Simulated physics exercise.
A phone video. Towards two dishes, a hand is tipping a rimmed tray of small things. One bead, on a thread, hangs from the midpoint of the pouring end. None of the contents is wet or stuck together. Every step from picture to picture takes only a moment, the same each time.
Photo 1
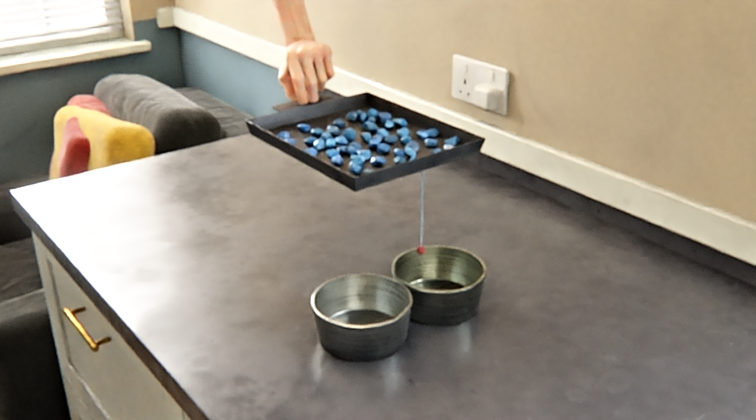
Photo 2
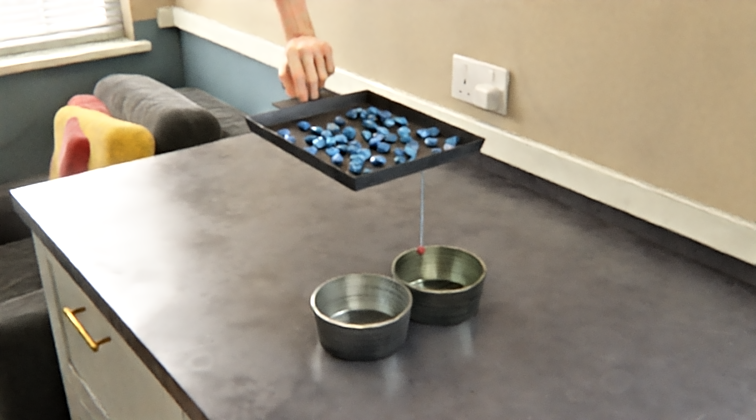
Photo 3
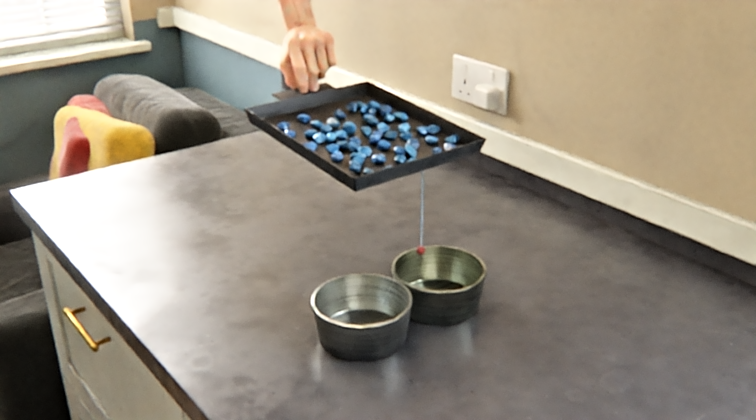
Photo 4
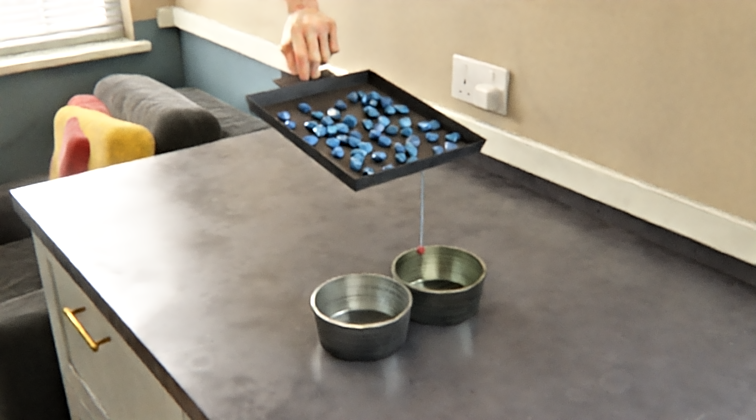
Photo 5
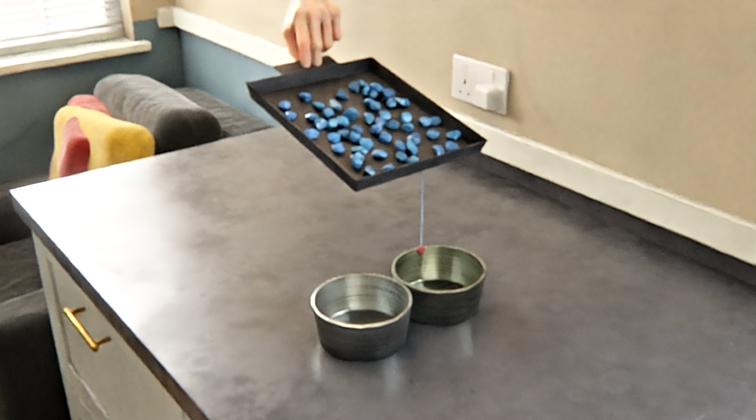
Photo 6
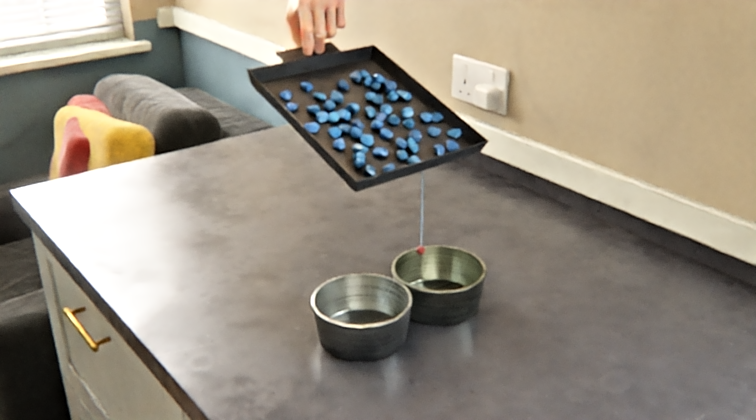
A hand gradually raising the handle end of a dark tray of blue stones, tilting it above two bowls on a grey counter.
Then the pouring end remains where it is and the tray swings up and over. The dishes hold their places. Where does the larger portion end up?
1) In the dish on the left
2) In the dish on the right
Option 2: In the dish on the right.
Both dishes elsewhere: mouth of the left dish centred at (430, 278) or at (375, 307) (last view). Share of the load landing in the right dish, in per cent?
You'd end up with around 30 per cent and then around 50 per cent.
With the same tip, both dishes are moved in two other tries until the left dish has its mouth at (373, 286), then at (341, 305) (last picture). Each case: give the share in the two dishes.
Roughly 50 % and then 40 %.
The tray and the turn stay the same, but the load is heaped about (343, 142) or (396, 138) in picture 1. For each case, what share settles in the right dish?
Try 1: 40 %; try 2: 50 %.
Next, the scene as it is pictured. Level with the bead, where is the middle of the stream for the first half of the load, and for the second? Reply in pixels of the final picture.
Initially about (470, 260); subsequently about (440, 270).
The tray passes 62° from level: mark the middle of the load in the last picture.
Somewhere around pixel (421, 151) in the last picture.
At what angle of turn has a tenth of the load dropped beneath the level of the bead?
Close to 80° of tilt at that moment.
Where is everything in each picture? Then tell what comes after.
Corners of the pouring end near (355, 175) and (480, 138), level; middle of the load near (374, 144), aquarium stones; left dish near (392, 335); right dish near (470, 301); bead on its thread near (421, 250), in the first frame.
Corners of the pouring end near (355, 175) and (480, 138), level; middle of the load near (374, 142), in the second frame.
Corners of the pouring end near (356, 176) and (481, 138), tipped barely, level across its low end; middle of the load near (375, 139), in the third frame.
Corners of the pouring end near (356, 176) and (482, 139), tipped a little, level across its low end; middle of the load near (375, 134), in the fourth frame.
Corners of the pouring end near (357, 177) and (483, 139), tipped a little, level across its low end; middle of the load near (376, 129), in the fifth frame.
Corners of the pouring end near (358, 178) and (484, 140), tipped clearly, level across its low end; middle of the load near (377, 124); left dish near (392, 335); right dish near (470, 301), in the sixth frame.
Shortly afterwards, tray tipped steeply; all but a few on the tray; only a few in the air.
Next, tray tipped right over; near two thirds on the tray; only a few in the left dish; a little in the right dish; a little outside both; a little in the air.
Some moments later, tray tipped past a quarter turn; near a quarter in the left dish; near a third in the right dish; near a third outside both.
In the end, tray tipped past a quarter turn; near a quarter in the left dish; near a third in the right dish; near a third outside both.
